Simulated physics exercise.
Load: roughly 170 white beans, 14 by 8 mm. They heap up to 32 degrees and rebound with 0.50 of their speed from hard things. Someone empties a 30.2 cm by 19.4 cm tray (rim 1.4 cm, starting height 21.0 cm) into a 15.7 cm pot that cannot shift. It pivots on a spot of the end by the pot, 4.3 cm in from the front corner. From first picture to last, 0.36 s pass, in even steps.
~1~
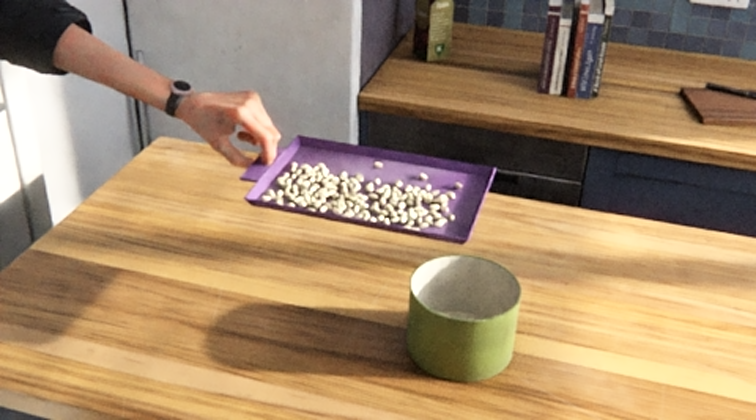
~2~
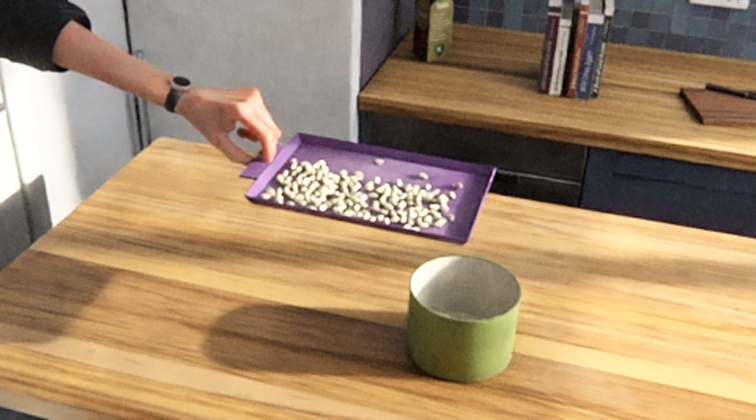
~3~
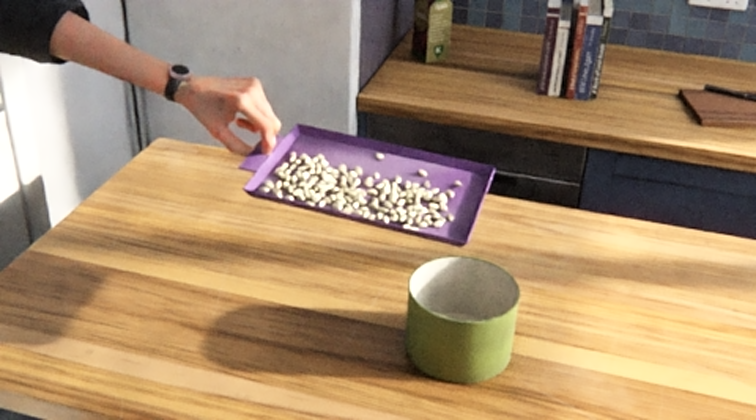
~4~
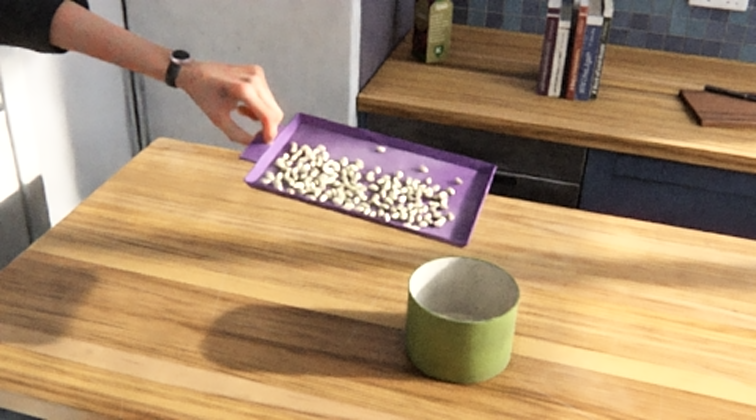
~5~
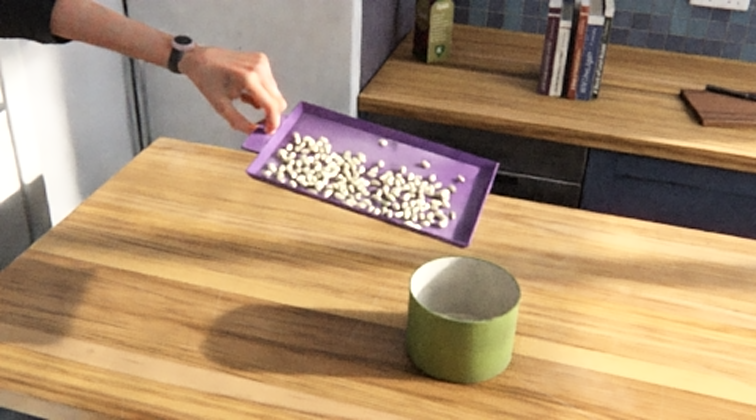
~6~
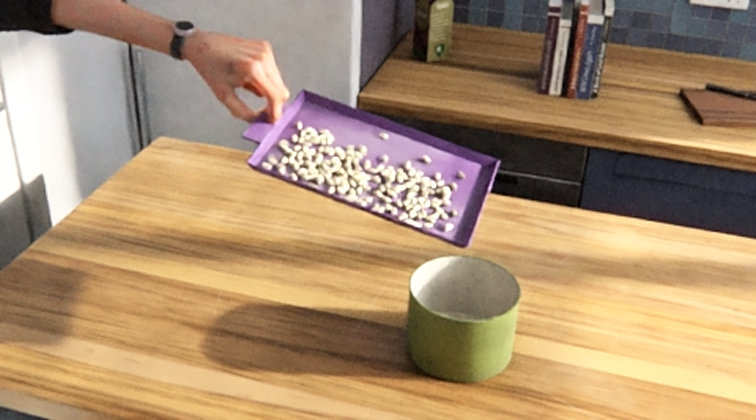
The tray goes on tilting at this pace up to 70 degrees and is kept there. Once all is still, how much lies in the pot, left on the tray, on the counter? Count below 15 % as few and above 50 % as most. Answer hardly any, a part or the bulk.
In the pot: The bulk; left on the tray: Hardly any; on the counter: A part.
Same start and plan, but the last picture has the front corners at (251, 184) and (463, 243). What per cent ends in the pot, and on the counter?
Pot 45, counter 55.
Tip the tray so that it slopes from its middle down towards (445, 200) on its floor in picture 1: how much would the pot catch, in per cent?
About 55 per cent.
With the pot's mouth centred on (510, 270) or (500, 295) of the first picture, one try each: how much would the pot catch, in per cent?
Some 10 and 75 per cent.
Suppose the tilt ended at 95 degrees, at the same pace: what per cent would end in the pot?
It would be near 70 per cent.
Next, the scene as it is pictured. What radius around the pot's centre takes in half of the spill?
Some 20 cm.
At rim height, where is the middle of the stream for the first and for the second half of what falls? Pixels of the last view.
First near (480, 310), later near (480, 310).
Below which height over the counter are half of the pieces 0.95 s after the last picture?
About 18 cm.
Then, 0.57 s after the last picture, tilt 40 degrees; the tray holds 100 %, the pot 0 %.
Then, 0.95 s after the last picture, tilt 58 degrees; the tray holds 40 %, the pot 25 %.
Then, 1.42 s after the last picture, tilt 70 degrees; the tray holds 5 %, the pot 60 %.
In the end, pot 70 %, tray 0 %, counter 30 %.
